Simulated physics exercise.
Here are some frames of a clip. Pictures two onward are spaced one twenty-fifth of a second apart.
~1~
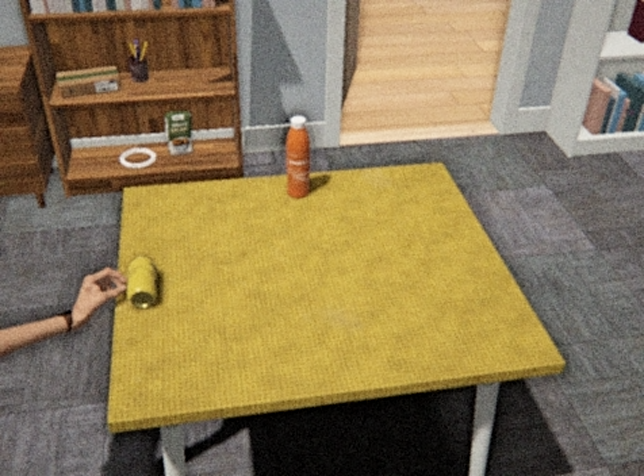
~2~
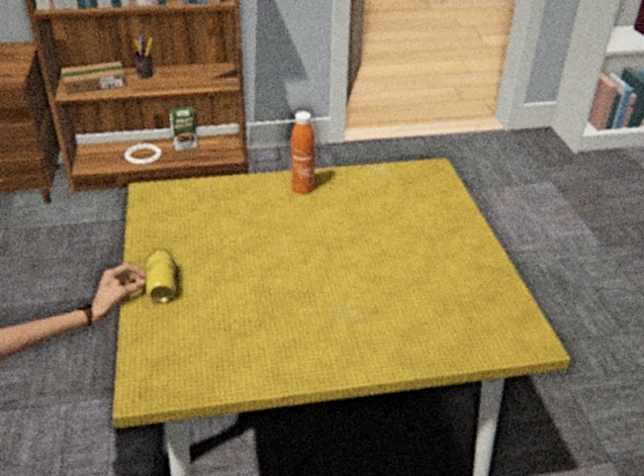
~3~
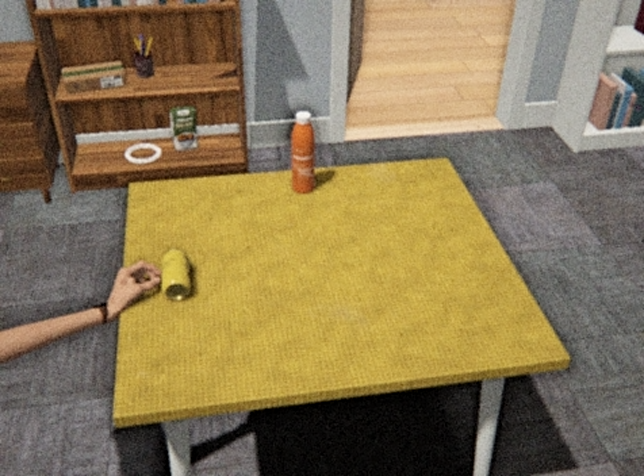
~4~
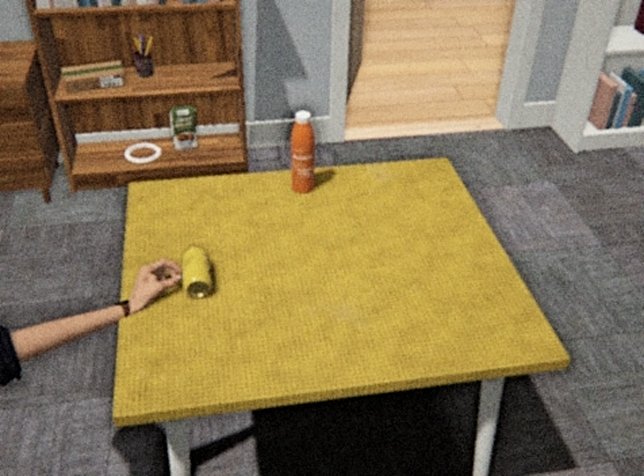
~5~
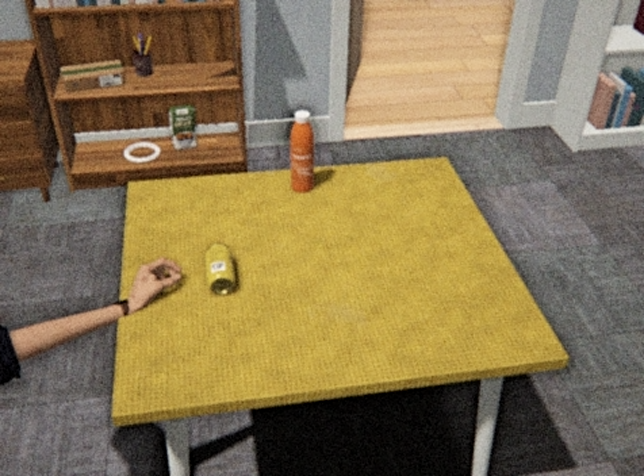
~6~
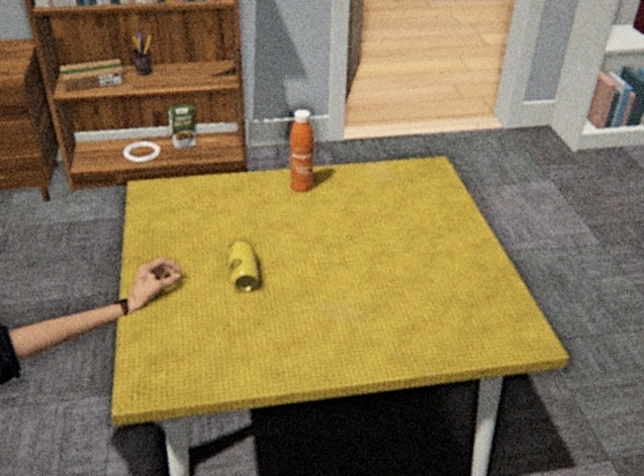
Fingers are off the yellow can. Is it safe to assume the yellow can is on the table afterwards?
No, looks like it ends up off the table, then.
Then, 0.30 s past the last view, yellow can displaced well along near (399, 250).
Then, 0.60 s past the last view, yellow can now off the table.
Then, 0.90 s past the last view, things are still on the move.
Finally, off the table, yellow can.
